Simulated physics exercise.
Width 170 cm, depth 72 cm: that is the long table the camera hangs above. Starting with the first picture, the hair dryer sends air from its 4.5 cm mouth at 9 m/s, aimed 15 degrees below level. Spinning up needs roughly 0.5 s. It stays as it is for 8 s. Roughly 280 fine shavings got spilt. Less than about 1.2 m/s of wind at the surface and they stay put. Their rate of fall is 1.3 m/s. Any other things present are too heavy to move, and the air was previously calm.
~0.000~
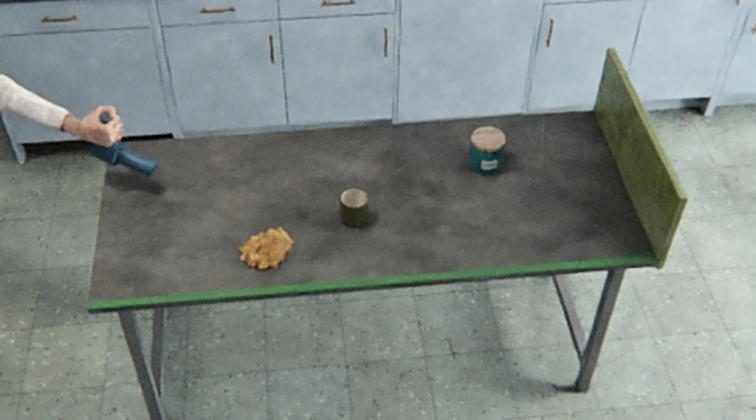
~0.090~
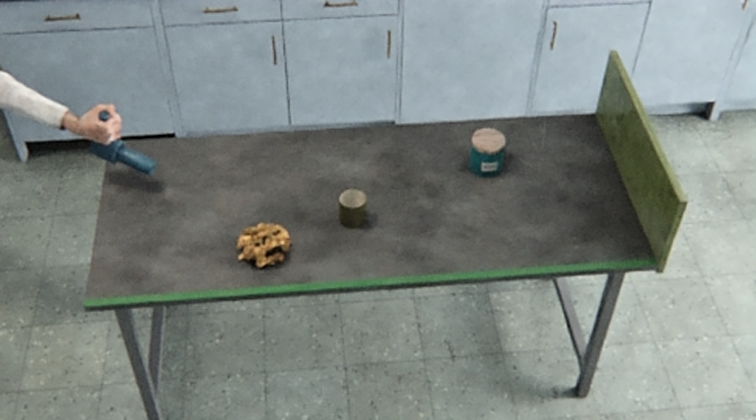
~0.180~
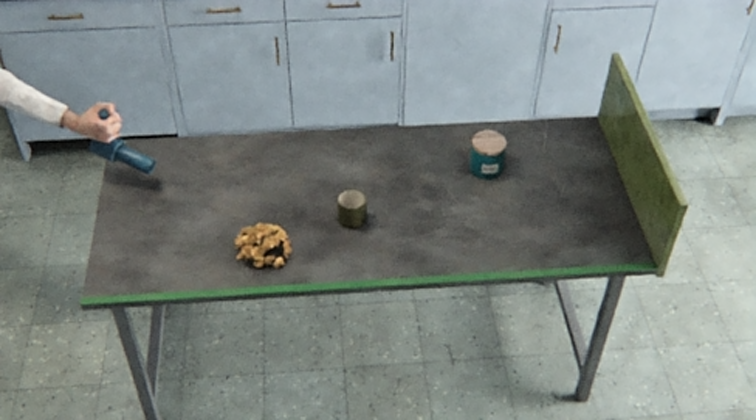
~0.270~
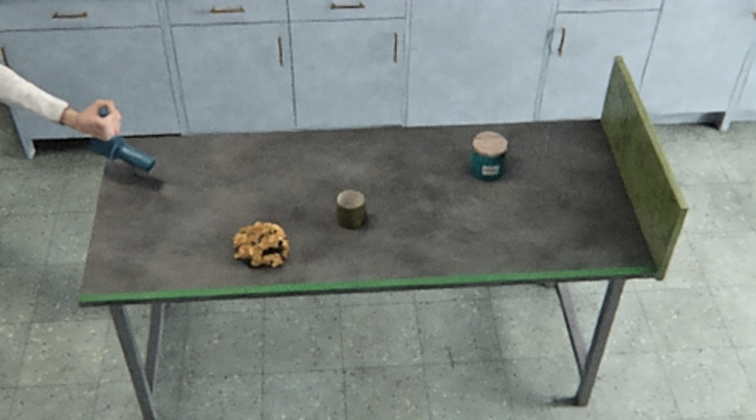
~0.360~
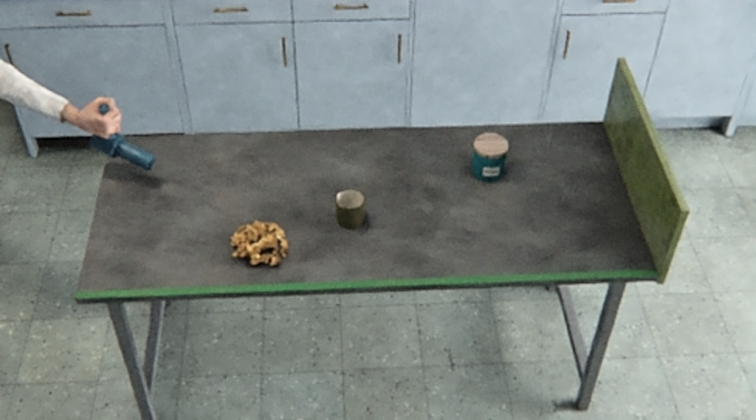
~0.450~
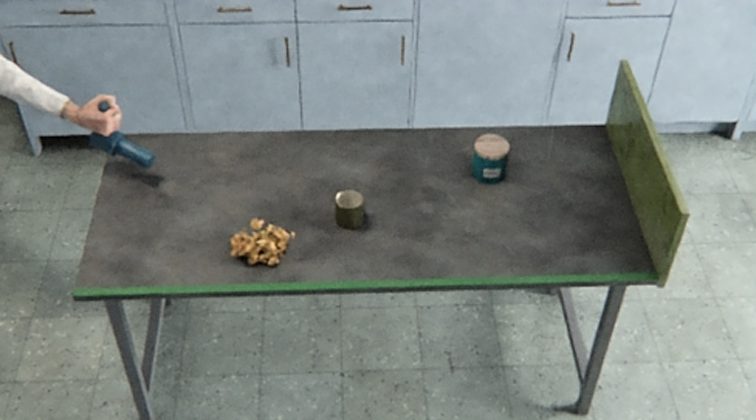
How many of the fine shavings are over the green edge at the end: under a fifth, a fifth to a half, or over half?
There I expect the greater part.
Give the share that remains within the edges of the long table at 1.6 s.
That works out to roughly 0 % remaining.
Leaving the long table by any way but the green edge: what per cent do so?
My best guess is roughly 0 %.
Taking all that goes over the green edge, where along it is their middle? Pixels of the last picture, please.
(338, 289).
After 1.6 s, 100 % are over the green edge; 100 % have settled or left.
After 2.6 s, 100 % are over the green edge; 100 % have settled or left.
After 4.4 s, 100 % are over the green edge; 100 % have settled or left.
After 8.0 s, at the end, 100 % are over the green edge.
